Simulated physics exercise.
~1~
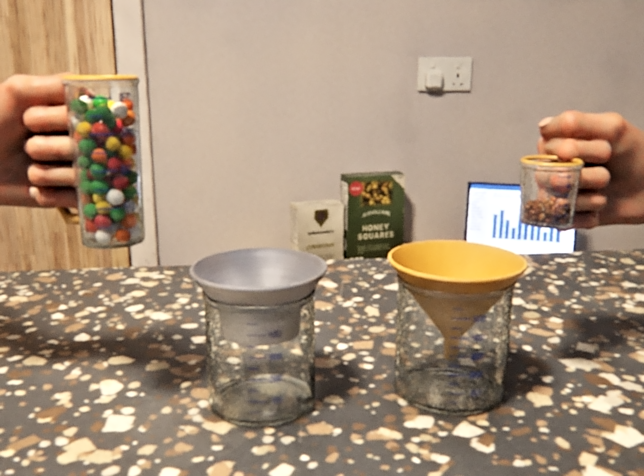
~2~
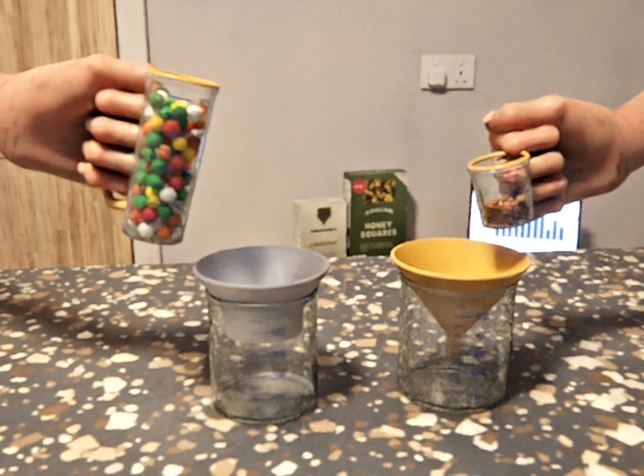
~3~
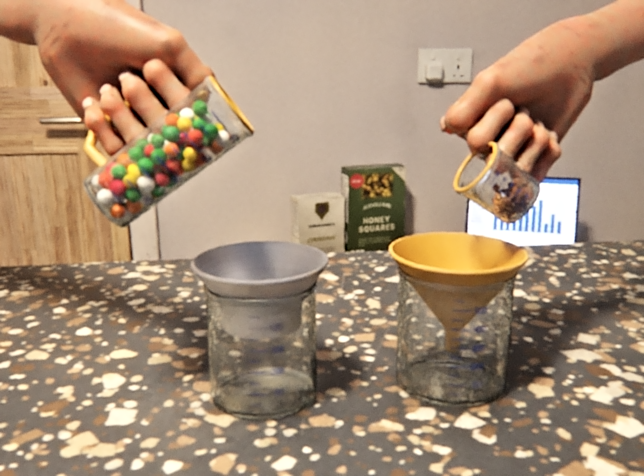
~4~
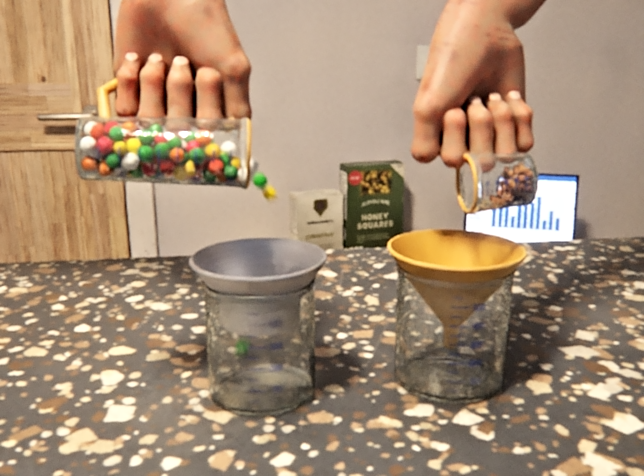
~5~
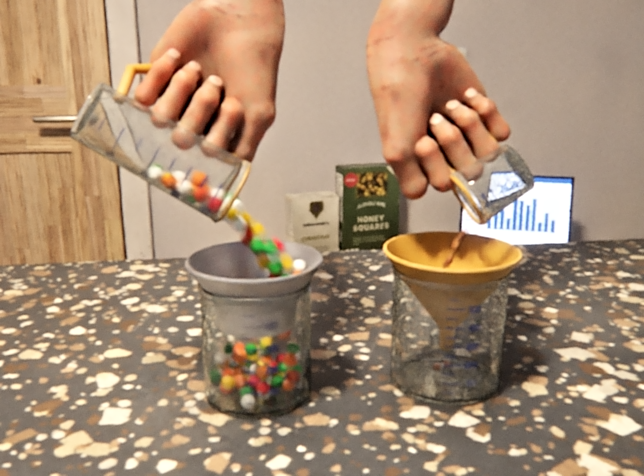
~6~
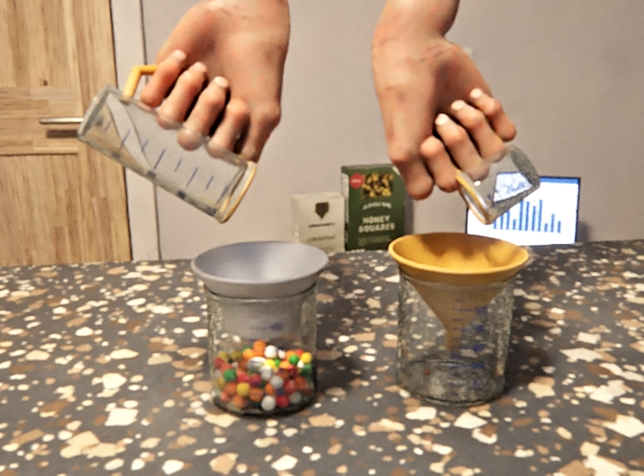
Colorful balls and small brown bits were tipped by two hands from clear cups into funnels set on glass jars. The balls all tumbled through the gray funnel into the left jar, while most of the brown bits stayed stuck in the yellow one.
